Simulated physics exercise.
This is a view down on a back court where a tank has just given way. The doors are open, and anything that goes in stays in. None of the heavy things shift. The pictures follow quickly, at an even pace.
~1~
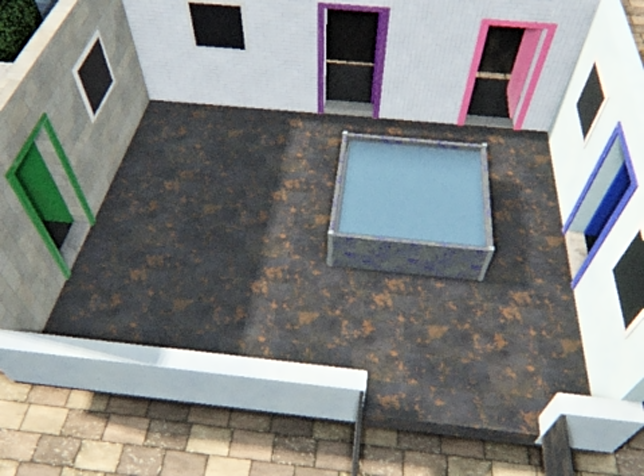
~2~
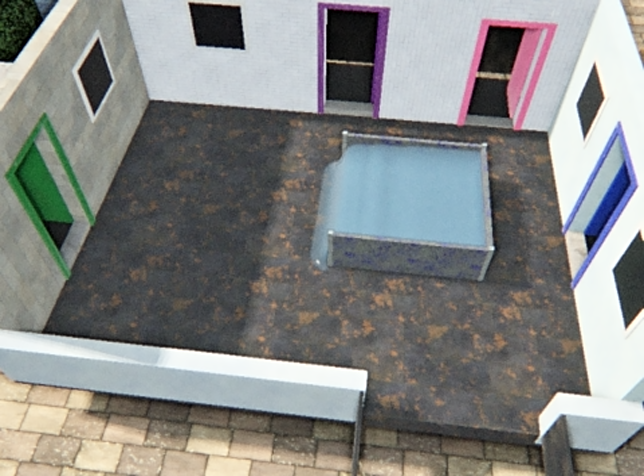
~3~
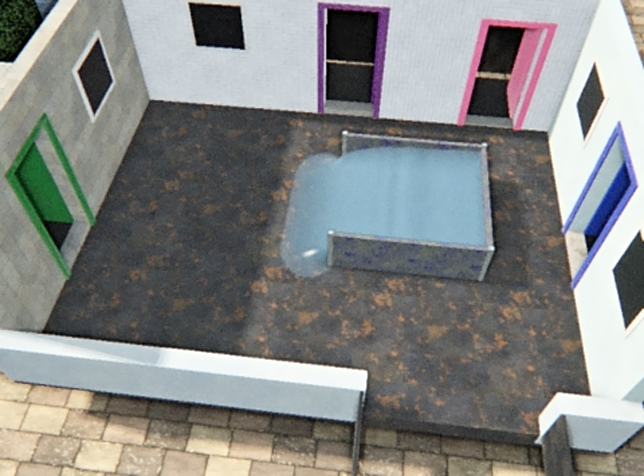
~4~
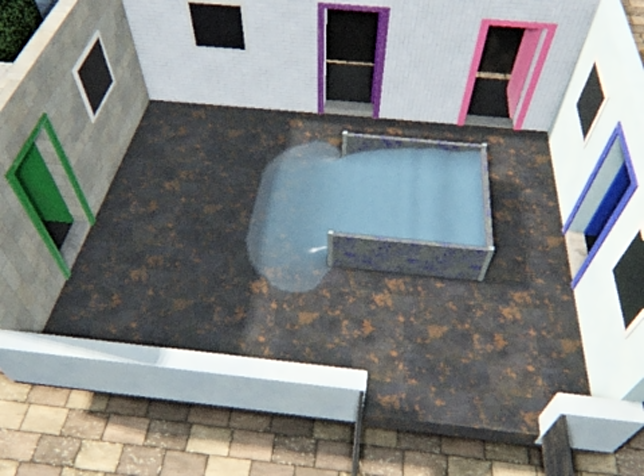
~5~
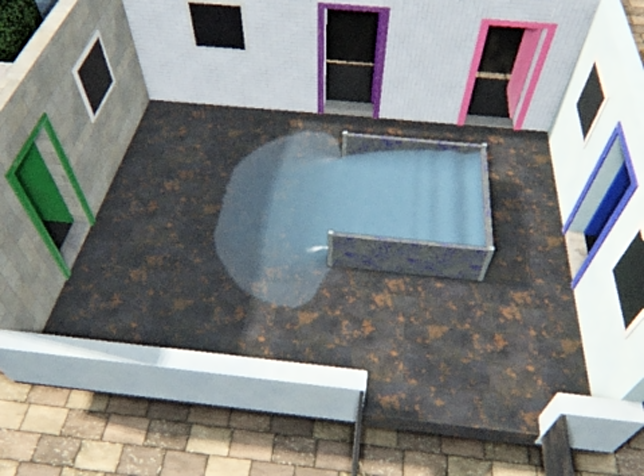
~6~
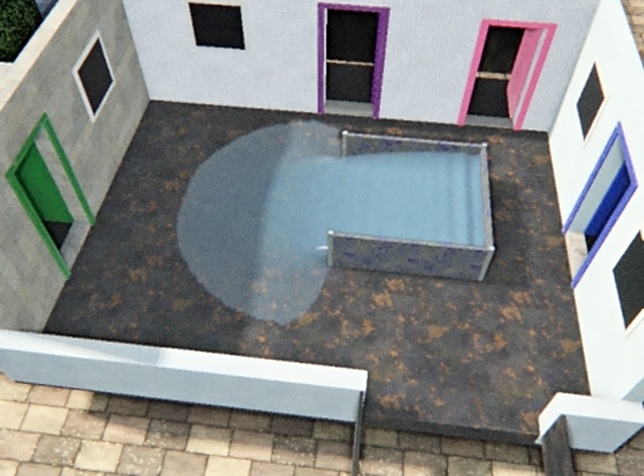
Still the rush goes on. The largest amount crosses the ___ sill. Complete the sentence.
The largest amount crosses the green sill.
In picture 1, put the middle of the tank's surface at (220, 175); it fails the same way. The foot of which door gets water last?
Last: The blue door.
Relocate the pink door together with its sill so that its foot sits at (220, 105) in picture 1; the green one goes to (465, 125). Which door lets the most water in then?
The pink door.
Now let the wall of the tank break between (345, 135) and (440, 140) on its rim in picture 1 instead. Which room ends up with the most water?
I'd go with the door marked purple.
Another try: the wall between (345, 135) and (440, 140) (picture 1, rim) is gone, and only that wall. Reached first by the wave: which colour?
First comes the door marked purple.
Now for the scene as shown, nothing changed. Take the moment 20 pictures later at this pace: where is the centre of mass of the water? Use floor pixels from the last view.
Around pixel (217, 208).
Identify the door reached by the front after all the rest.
I'd point to the blue door.
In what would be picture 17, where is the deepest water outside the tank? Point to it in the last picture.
About (145, 111).
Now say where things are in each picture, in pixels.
The first frame shows the tank at (412, 191) is whole and still.
In the second frame, the front is at (322, 264), out from the gap at (339, 204).
In the third frame, water pours out at (339, 205) and has run to (300, 272).
In the fourth frame, the front is at (271, 276), out from the gap at (339, 205).
In the fifth frame, water pours out at (339, 205) and has run to (226, 258).
In the sixth frame, the front is at (205, 166), out from the gap at (339, 206).
A moment on, water covers 45 % of the floor; pink door not reached, blue door not reached, purple door not reached, green door wet at the sill, nothing in.
Next, water covers 50 % of the floor; pink door not reached, blue door not reached, purple door wet at the sill, nothing in, green door some in.
Then, water covers 50 % of the floor; pink door not reached, blue door not reached, purple door wet at the sill, nothing in, green door a lot in.
Later, water covers 80 % of the floor; pink door wet at the sill, nothing in, blue door not reached, purple door wet at the sill, nothing in, green door a lot in.
In the end, water covers 95 % of the floor; pink door a trickle in, blue door wet at the sill, nothing in, purple door wet at the sill, nothing in, green door a lot in; the green door has let in the most.
